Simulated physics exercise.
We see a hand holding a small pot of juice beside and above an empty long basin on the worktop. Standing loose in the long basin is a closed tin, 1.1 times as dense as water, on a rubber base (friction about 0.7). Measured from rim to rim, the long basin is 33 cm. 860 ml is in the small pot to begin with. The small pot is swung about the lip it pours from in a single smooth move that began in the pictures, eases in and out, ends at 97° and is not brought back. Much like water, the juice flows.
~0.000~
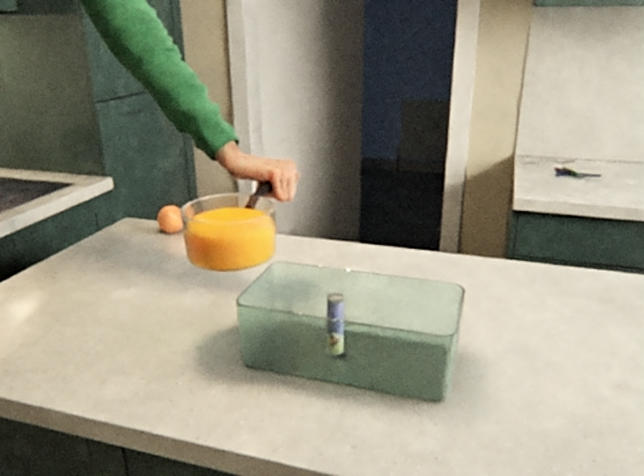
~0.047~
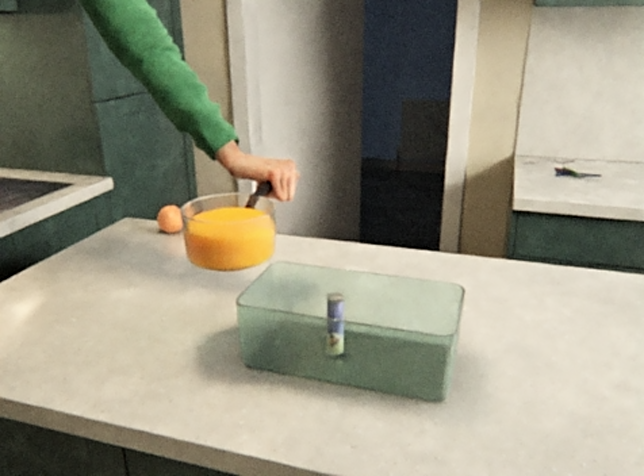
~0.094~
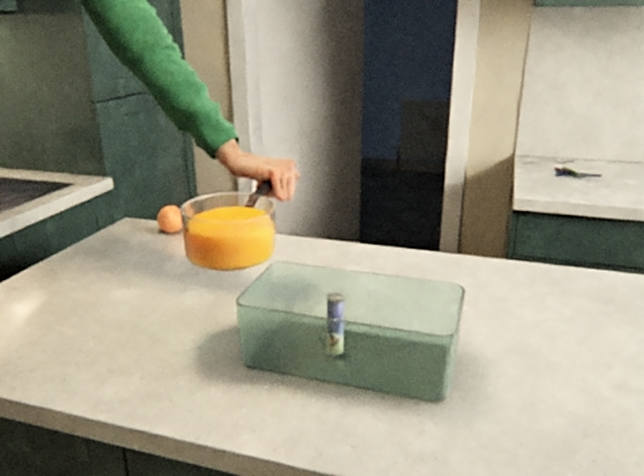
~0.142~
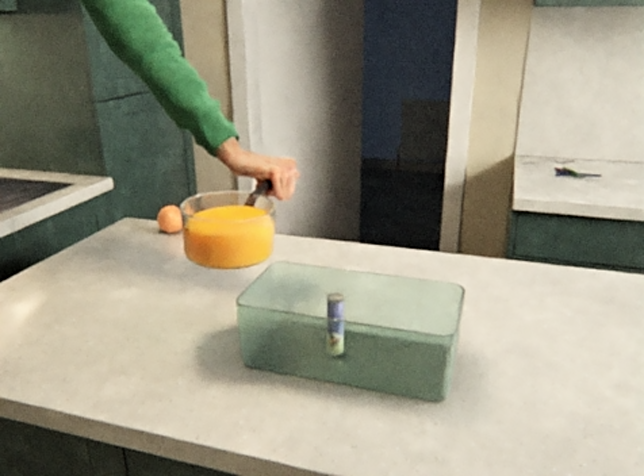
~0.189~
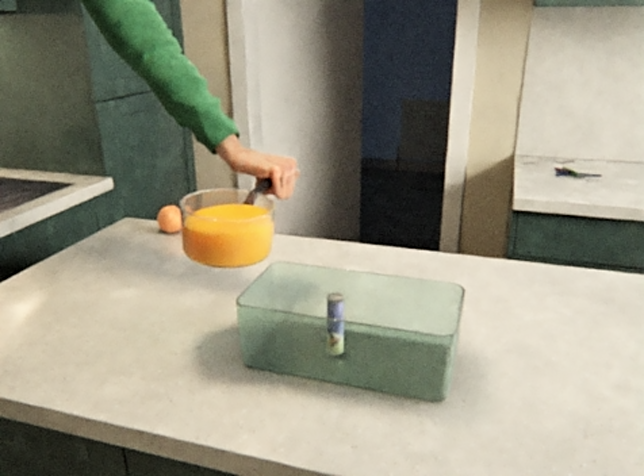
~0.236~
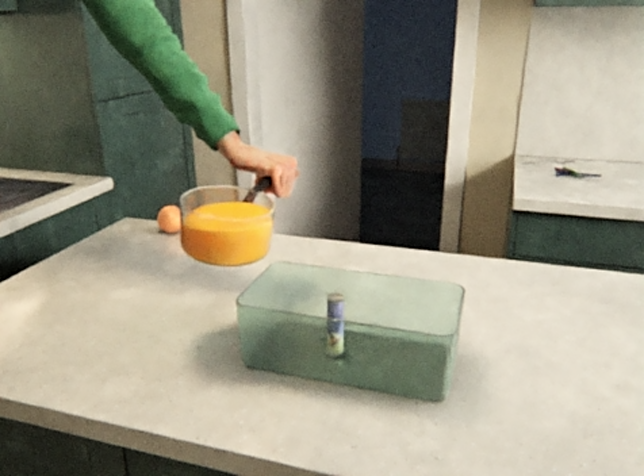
A hand in a green sleeve holds a small clear pot of orange juice above a worktop, beside an empty long basin with a small tin standing in it. The pot stays almost still at first, then tilts very slightly toward the basin, while the basin and tin stay put.
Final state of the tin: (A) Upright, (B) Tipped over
B.
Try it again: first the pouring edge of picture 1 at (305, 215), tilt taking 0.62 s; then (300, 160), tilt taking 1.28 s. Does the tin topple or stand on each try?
Trial 1 - tin tips; trial 2 - tin stays standing.
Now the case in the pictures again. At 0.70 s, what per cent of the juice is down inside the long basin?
Roughly 2 per cent.
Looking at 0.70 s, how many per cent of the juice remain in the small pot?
Roughly 80 %.
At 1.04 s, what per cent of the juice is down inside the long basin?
Near 54 in a hundred.
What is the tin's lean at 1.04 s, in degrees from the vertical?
I'd put it at close to 0 degrees off upright.
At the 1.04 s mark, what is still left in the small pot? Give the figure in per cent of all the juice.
Around 22 in a hundred.
By 0.70 s the tilt is 55° and 79 per cent is still to pour; the tin stands where it began.
By 1.04 s the tilt is 89° and 22 per cent is still to pour; the tin stands where it began.
By 1.39 s the tilt is 97° and 3 per cent is still to pour; the tin leans 23°.
By 1.78 s the tilt is 97° and 0 per cent is still to pour; the tin lies on its side.
At rest the tin lies on its side.
